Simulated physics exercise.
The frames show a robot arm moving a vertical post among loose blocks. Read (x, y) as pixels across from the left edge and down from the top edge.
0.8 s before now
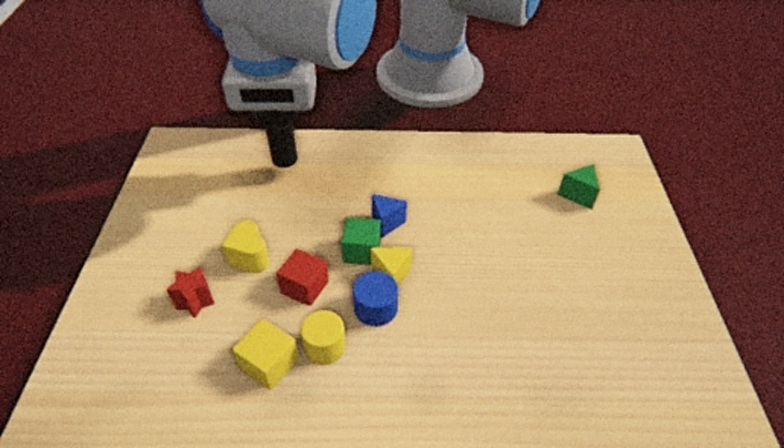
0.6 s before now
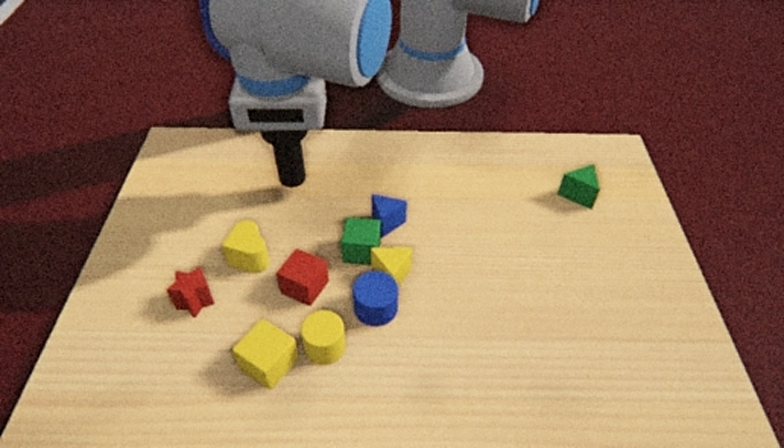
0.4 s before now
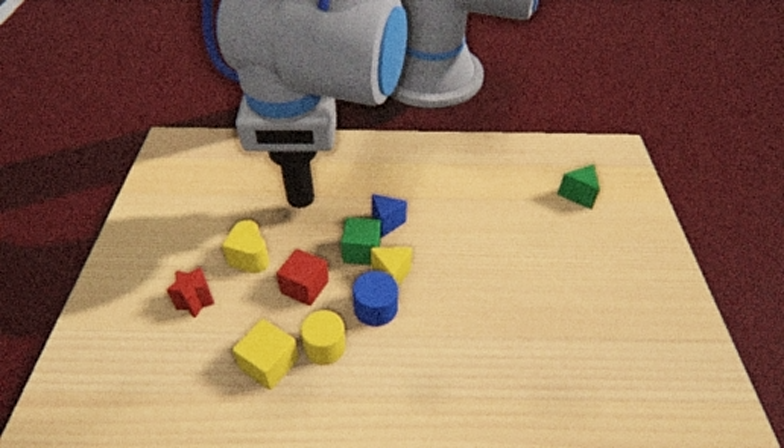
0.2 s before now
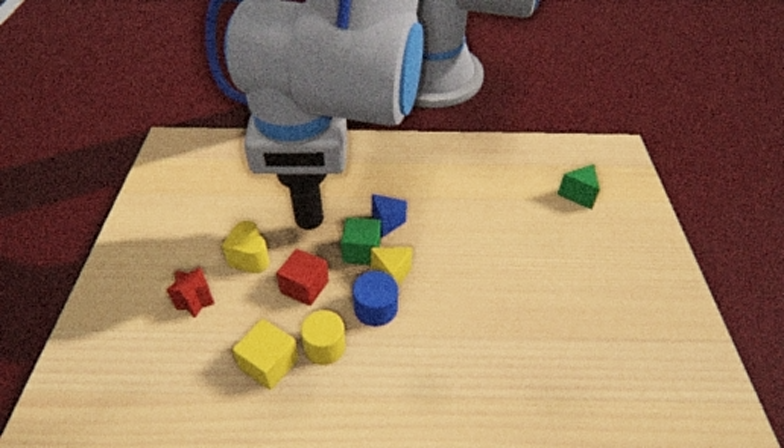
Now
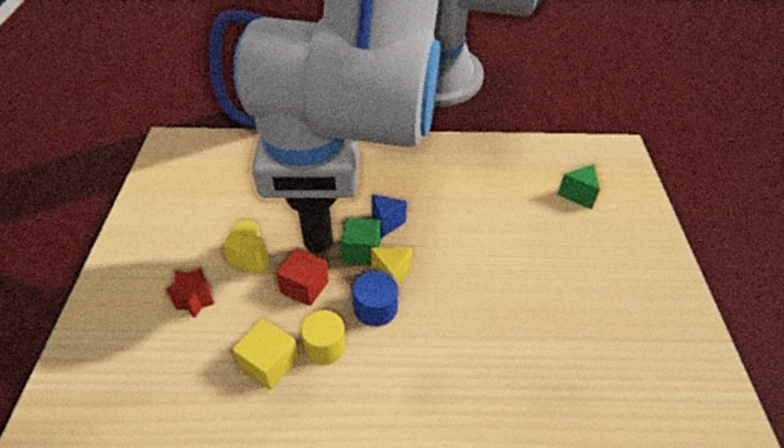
On a wooden tabletop, a robot arm moves a black post forward and slightly right toward a red block among unmoving coloured blocks.
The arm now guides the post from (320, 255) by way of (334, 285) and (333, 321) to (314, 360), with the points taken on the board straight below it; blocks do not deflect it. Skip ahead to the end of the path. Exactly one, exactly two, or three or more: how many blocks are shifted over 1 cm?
Going by the path, two blocks will move.
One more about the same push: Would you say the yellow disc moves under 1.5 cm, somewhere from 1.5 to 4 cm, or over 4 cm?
That block covers upwards of 4 cm.
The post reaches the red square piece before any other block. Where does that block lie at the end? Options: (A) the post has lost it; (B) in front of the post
It's A.
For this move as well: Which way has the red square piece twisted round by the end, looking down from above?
The turn is clockwise.
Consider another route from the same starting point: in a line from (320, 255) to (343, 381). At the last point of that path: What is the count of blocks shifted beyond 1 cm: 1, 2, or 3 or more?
The push moves two blocks more than 1 cm.
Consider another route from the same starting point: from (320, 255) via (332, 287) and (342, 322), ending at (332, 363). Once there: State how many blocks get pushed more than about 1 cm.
My guess is two.
What follows on the original path. One third of the way, post at (333, 274); red square piece at (299, 278), turned 40° clockwise.
Two thirds of the way, post at (331, 311); red square piece at (295, 282), turned 60° clockwise; yellow disc at (320, 336).
At the end, post at (312, 349); yellow square piece still; red square piece at (295, 282), turned 60° clockwise; yellow disc at (305, 378).
